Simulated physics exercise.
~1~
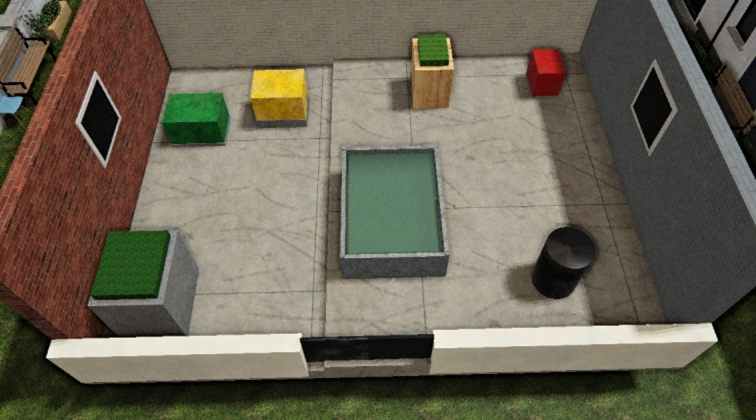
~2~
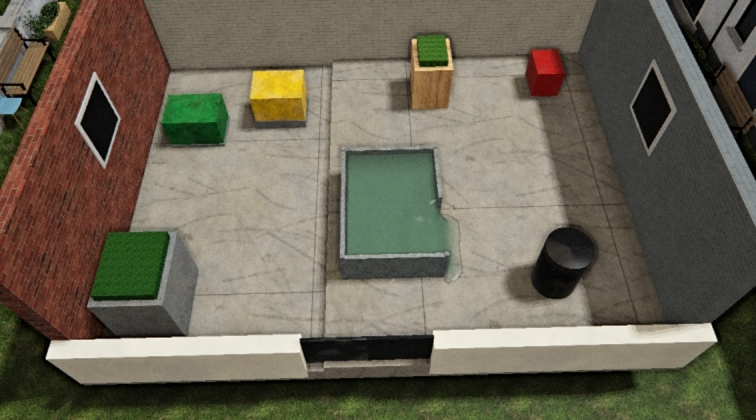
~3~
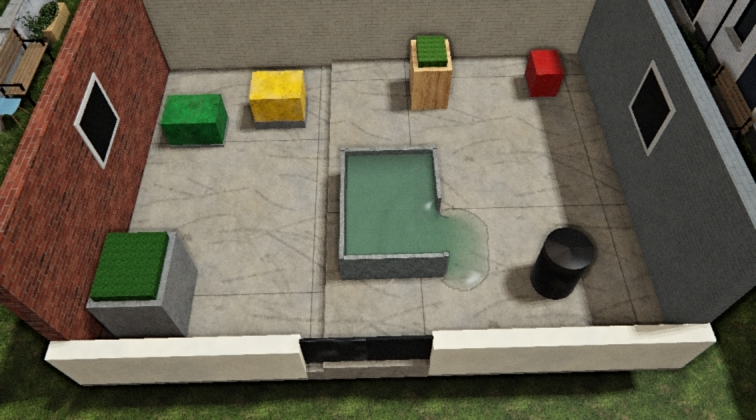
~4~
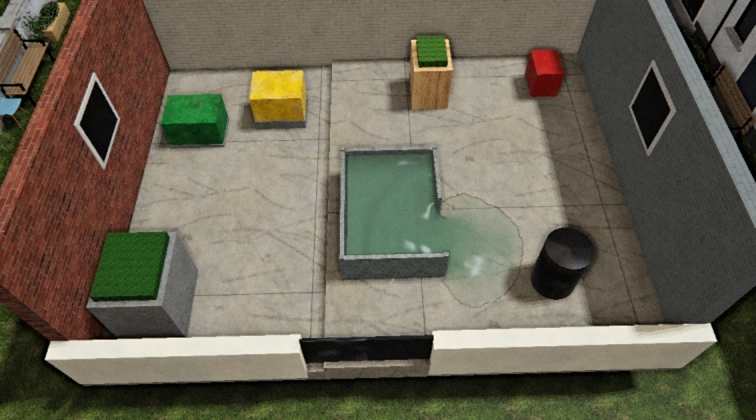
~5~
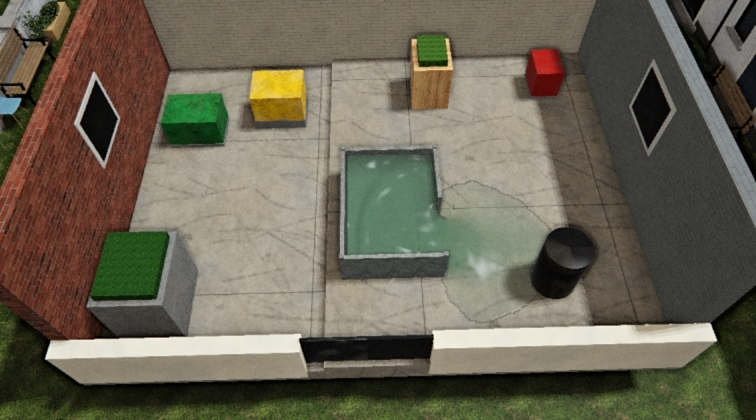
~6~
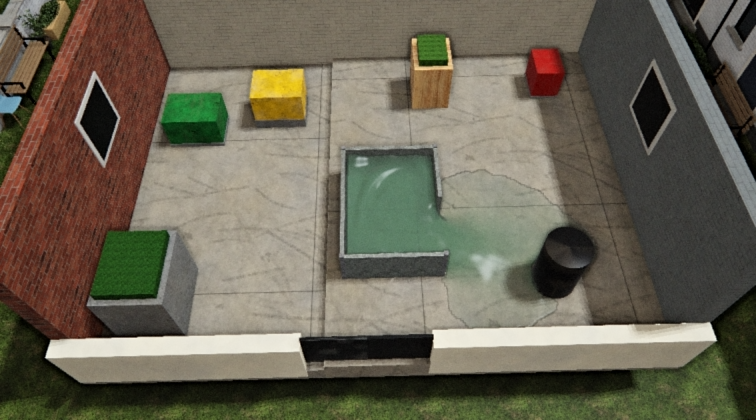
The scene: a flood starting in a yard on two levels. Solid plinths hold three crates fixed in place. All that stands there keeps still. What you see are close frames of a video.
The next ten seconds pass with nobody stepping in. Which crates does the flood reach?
Outcome: Looks like the red crate is within reach of the water, looks like the yellow crate is out of reach of the water, looks like the green crate is out of reach of the water.
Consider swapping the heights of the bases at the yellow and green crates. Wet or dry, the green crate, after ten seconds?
Swap them and green crate avoids the flood.
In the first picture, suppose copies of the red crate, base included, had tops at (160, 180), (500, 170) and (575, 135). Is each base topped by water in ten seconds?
Crate one avoids the flood; crate two is touched by the flood; crate three is touched by the flood.
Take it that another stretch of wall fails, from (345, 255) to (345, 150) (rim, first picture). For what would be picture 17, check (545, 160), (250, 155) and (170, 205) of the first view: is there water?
Point one: Not reached. Point two: Reached. Point three: Reached.
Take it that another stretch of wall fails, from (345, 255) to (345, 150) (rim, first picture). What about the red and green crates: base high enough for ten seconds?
The red one is not reached; the green one is reached.
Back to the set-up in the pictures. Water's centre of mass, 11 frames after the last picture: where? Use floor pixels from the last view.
Near pixel (478, 237).
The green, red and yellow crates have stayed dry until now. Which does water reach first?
It's the red one.
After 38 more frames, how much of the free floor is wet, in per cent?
About 50 percent.
A moment on, water covers 20 % of the floor; the red crate not reached, the yellow crate not reached, the green crate not reached.
Next, water covers 20 % of the floor; the red crate not reached, the yellow crate not reached, the green crate not reached.
Then, water covers 35 % of the floor; the red crate water round its plinth, the yellow crate not reached, the green crate not reached.
Later, water covers 50 % of the floor; the red crate water round its plinth, the yellow crate not reached, the green crate not reached.
In the end, water covers 75 % of the floor; the red crate was topped, the yellow crate stayed above the water, the green crate stayed above the water.
